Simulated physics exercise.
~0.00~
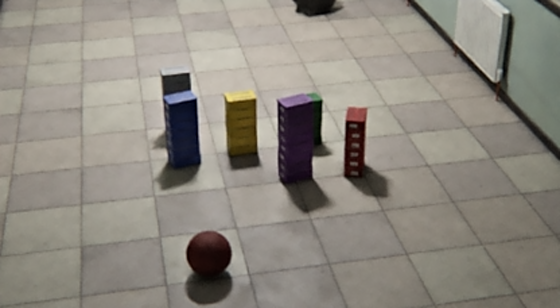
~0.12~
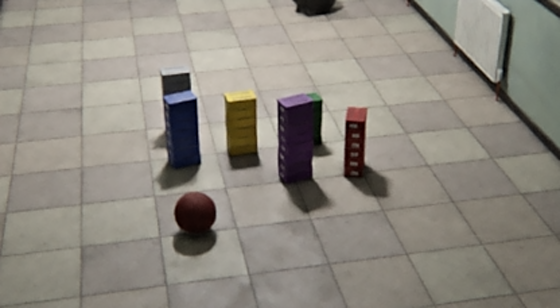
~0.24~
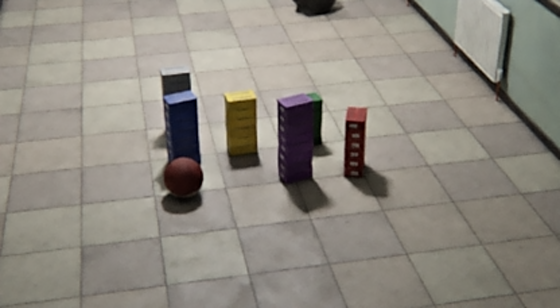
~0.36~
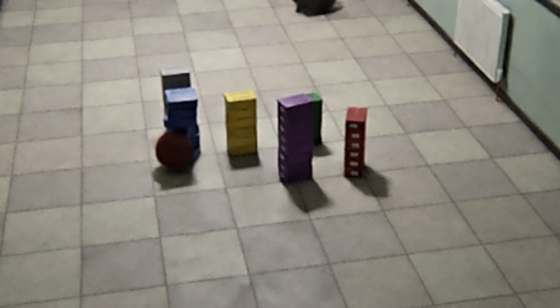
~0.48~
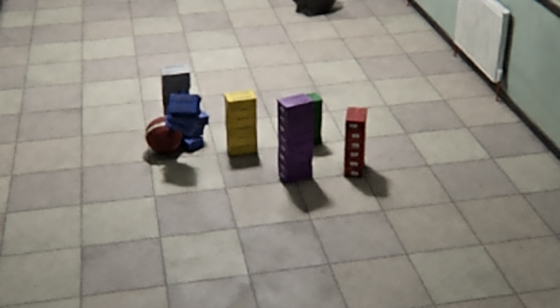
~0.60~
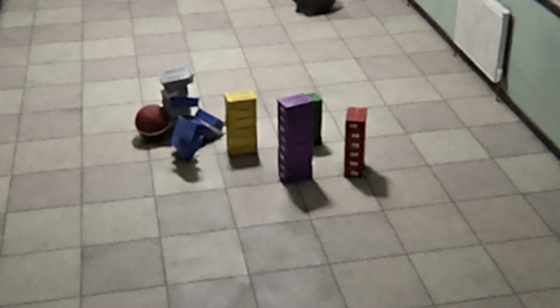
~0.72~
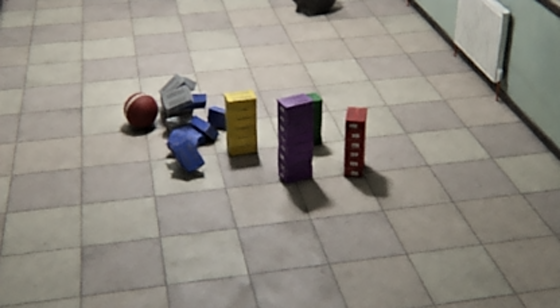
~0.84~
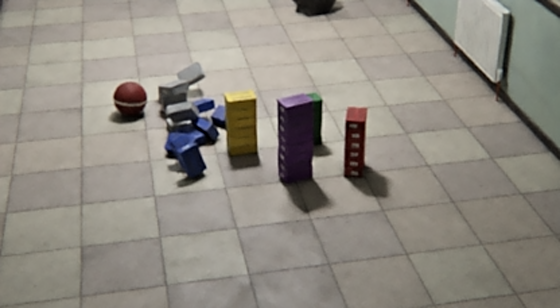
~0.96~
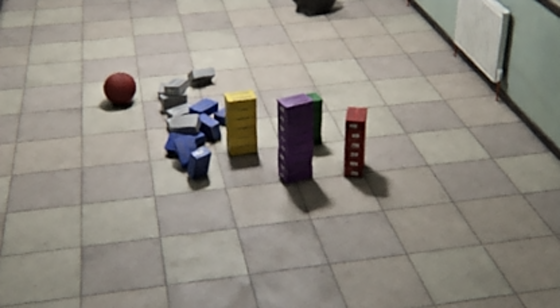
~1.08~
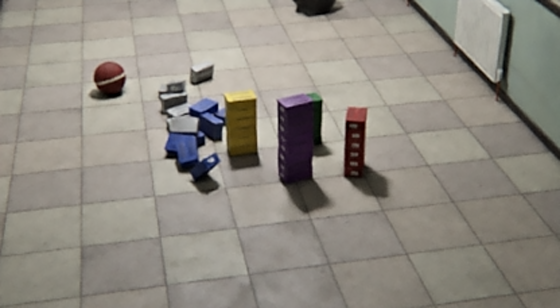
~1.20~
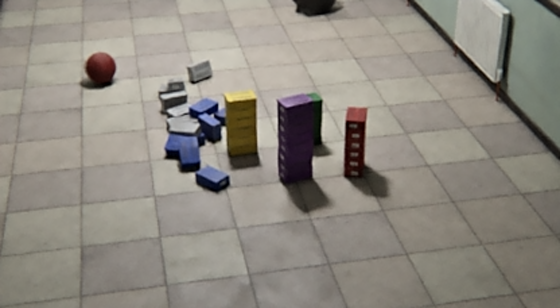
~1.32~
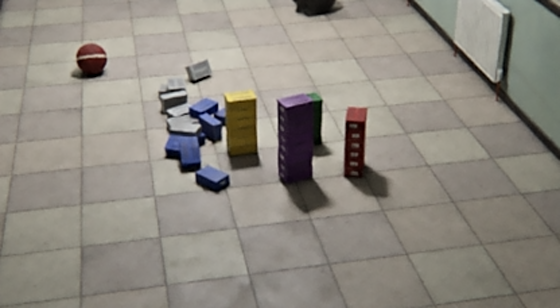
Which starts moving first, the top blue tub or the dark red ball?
The dark red ball moves first. It is already rolling toward the towers while the top blue tub is still in place, and the tub only starts to tip once the ball reaches the blue tower.
